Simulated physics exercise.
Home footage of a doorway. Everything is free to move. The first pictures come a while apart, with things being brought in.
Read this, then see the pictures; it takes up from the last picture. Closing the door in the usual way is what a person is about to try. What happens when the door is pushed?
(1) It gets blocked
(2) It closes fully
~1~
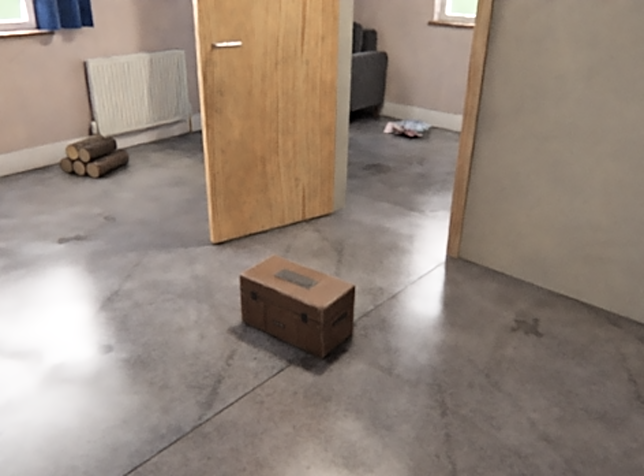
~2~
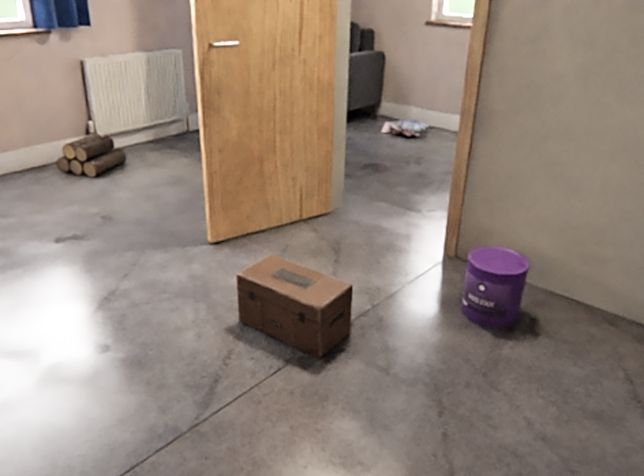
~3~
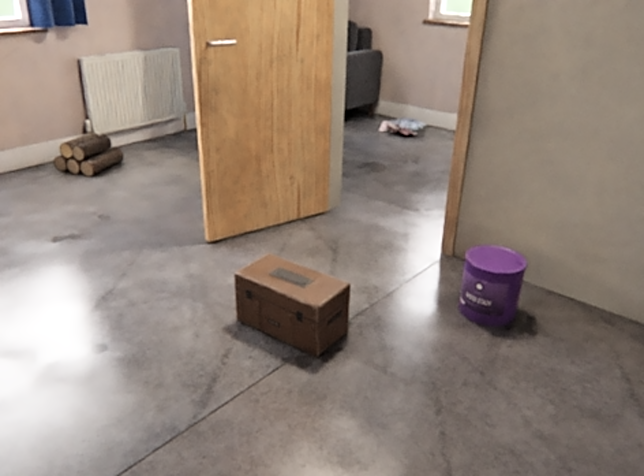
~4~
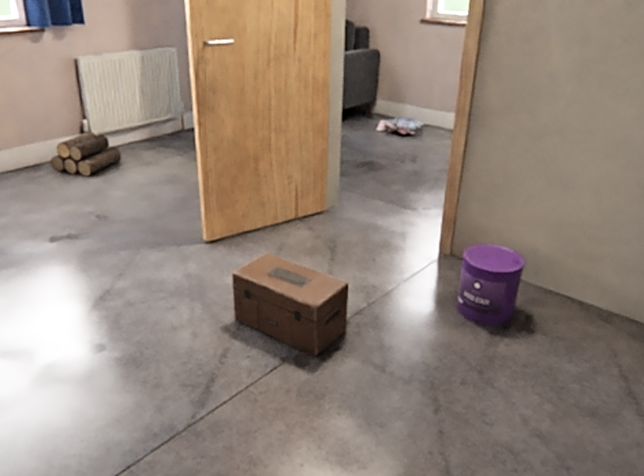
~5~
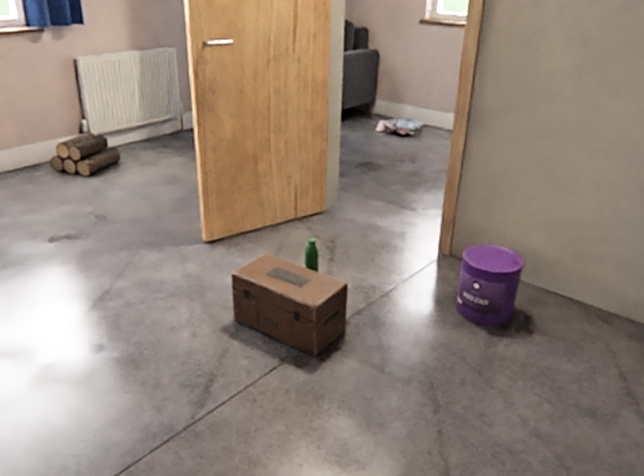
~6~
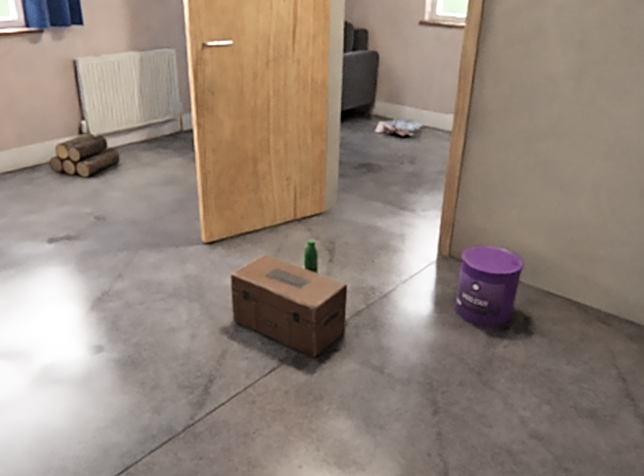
2, it closes fully.
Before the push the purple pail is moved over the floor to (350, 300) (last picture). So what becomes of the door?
It makes it all the way then.
Then, 1.10 s past the last view, open by 72°.
Then, 2.00 s past the last view, open by 32°.
Finally, open by 0°; all 3 still in place. Final places as the last picture's camera would see them, green bottle near (311, 265).
